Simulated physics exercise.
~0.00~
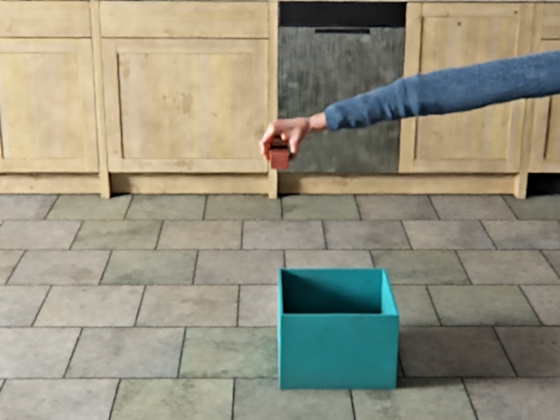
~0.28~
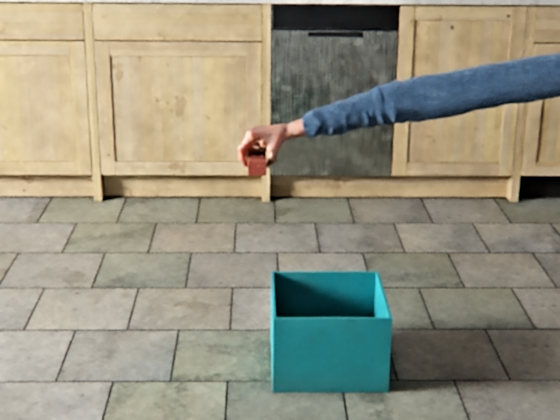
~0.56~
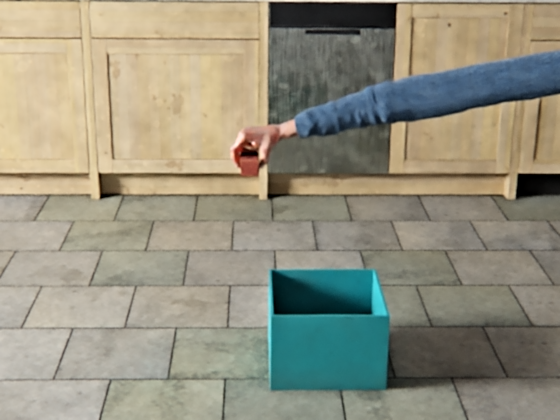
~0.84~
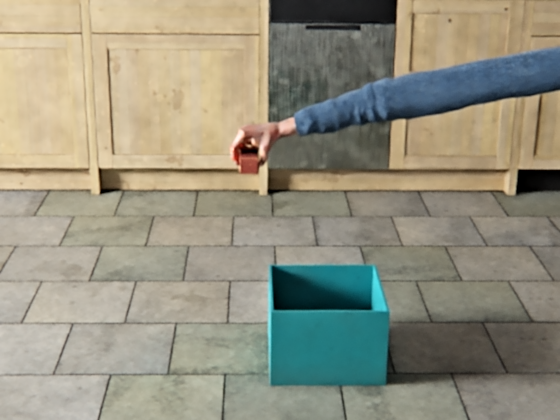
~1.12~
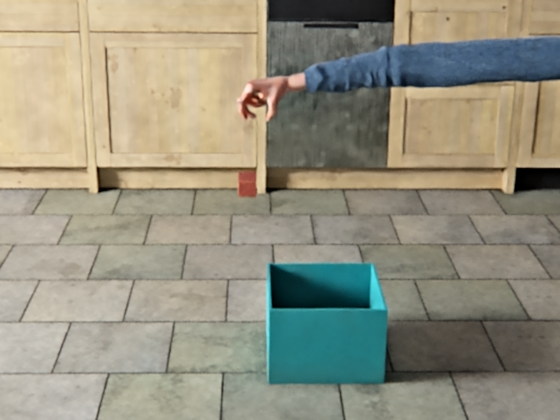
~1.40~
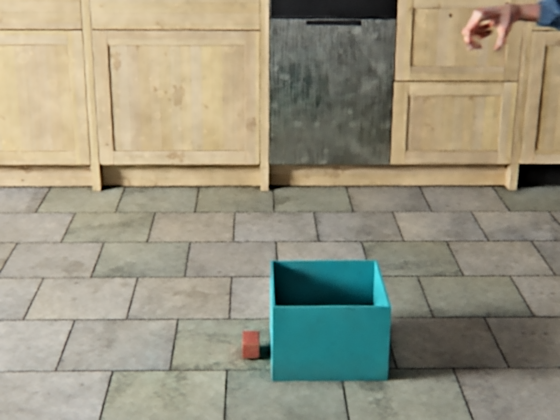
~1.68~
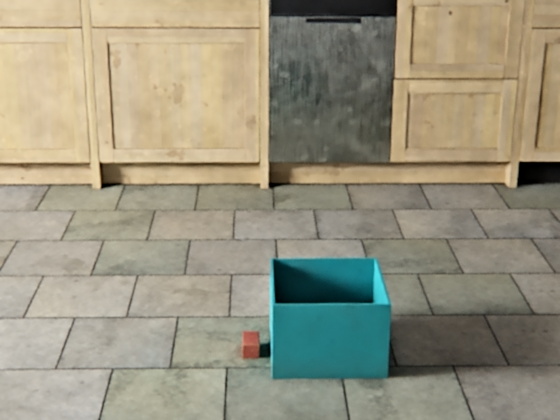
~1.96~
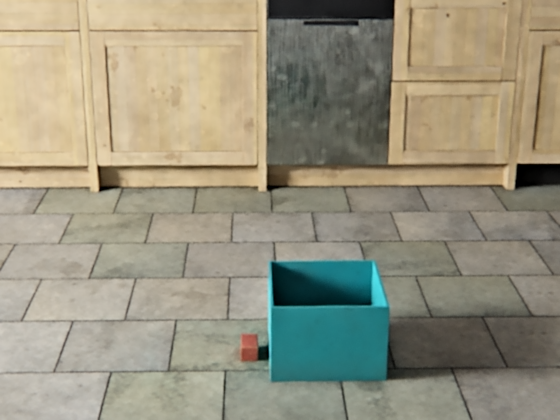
A hand reached in from the right holding a small red block above a teal box on a tiled kitchen floor, shifted slightly left and let go. The block dropped outside the box and ended up on the floor just left of it.
